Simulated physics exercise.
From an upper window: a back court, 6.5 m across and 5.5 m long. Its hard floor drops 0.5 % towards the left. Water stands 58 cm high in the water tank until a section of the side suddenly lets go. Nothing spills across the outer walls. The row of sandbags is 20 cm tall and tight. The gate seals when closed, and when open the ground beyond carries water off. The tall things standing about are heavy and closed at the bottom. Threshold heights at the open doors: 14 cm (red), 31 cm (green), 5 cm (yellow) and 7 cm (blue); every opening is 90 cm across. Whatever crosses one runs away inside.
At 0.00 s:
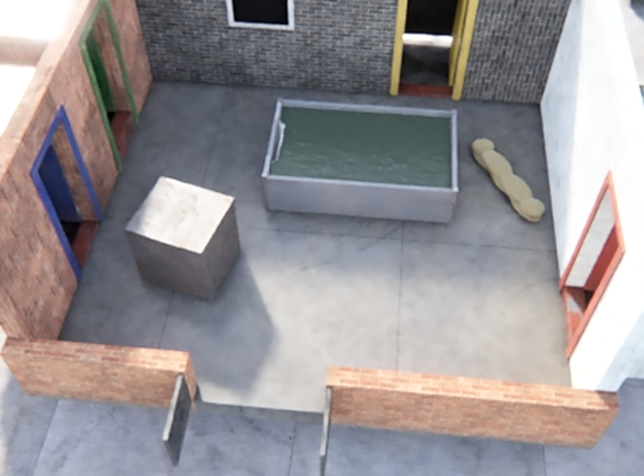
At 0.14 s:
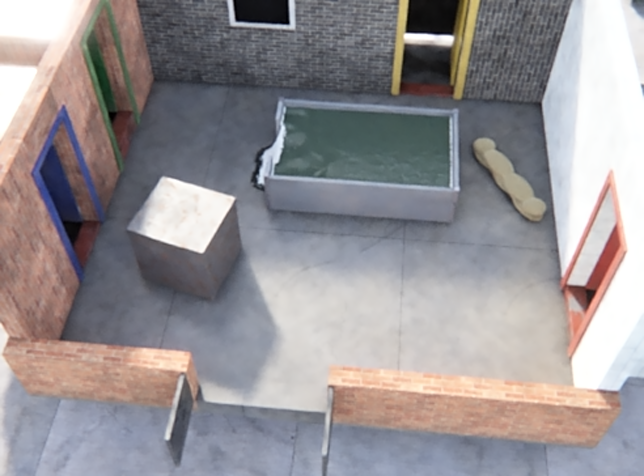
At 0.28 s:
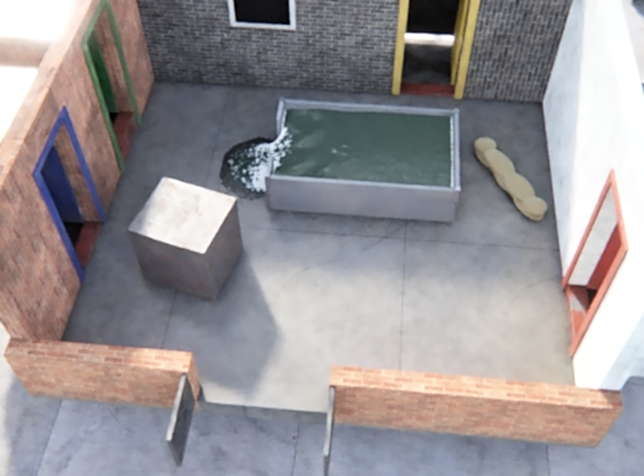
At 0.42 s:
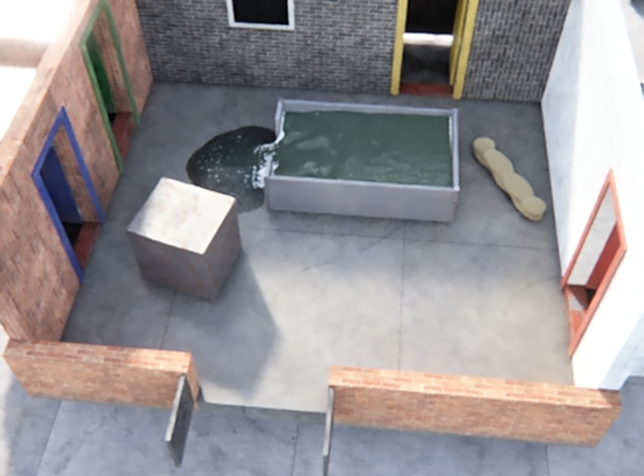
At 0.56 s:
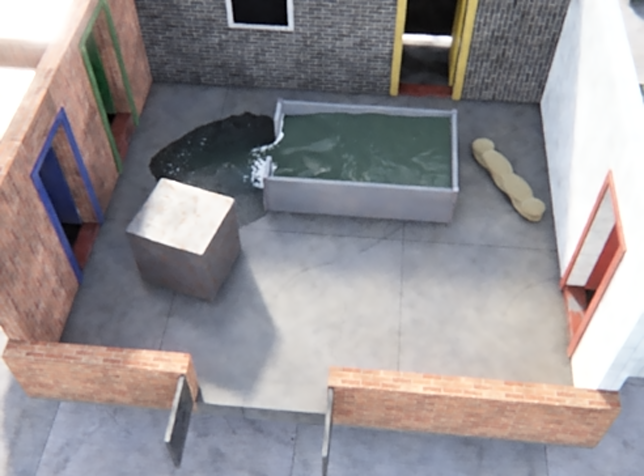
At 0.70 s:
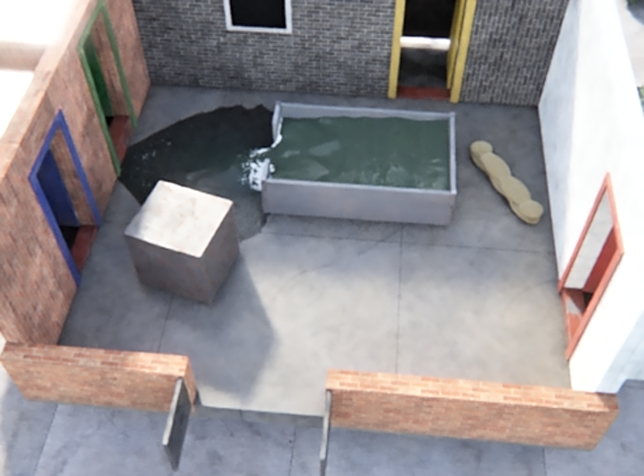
Water burst out of the left end of a tank in a walled yard and spread leftward over the grey floor in a widening dark pool, passing behind a large block near the green-framed doorway.
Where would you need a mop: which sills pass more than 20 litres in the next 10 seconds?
Within that time: At the red door it does not reach the limit; at the green door it does not reach the limit; at the yellow door it stays under the limit; at the blue door it goes over the limit.
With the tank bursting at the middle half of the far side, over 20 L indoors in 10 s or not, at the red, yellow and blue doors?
Against that limit: Red under, yellow above, blue below.
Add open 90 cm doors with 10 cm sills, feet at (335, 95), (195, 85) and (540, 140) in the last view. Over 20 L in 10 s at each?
In turn: Under, above, under.
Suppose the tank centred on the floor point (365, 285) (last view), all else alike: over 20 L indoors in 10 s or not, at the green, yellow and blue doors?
Then: Green under, yellow under, blue not over.
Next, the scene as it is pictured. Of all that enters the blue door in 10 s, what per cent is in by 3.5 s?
About 60 per cent.
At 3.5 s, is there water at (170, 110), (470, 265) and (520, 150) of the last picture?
In that order: Wet, still dry, dry.
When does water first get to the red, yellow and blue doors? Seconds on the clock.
Arrival: Red 8.5 s, yellow 4.0 s, blue 1.3 s.
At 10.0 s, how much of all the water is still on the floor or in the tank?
About 94 per cent.
After 1.4 s water covers 20 % of the floor and is deepest (31 cm) near (262, 173); red door not reached, green door 25 cm at the sill, 0 L in, yellow door not reached, blue door 8 cm at the sill, 0 L in.
After 2.2 s water covers 25 % of the floor and is deepest (31 cm) near (150, 87); red door not reached, green door 24 cm at the sill, 0 L in, yellow door not reached, blue door 15 cm at the sill, 13 L in.
After 3.5 s water covers 35 % of the floor and is deepest (24 cm) near (150, 87); red door not reached, green door 20 cm at the sill, 0 L in, yellow door not reached, blue door 12 cm at the sill, 39 L in.
After 6.0 s water covers 70 % of the floor and is deepest (18 cm) near (145, 101); red door not reached, green door 16 cm at the sill, 0 L in, yellow door 6 cm at the sill, 0 L in, blue door 11 cm at the sill, 55 L in.
After 10.0 s water covers 95 % of the floor and is deepest (13 cm) near (522, 131); red door 7 cm at the sill, 0 L in, green door 11 cm at the sill, 0 L in, yellow door 5 cm at the sill, 2 L in, blue door 9 cm at the sill, 68 L in.
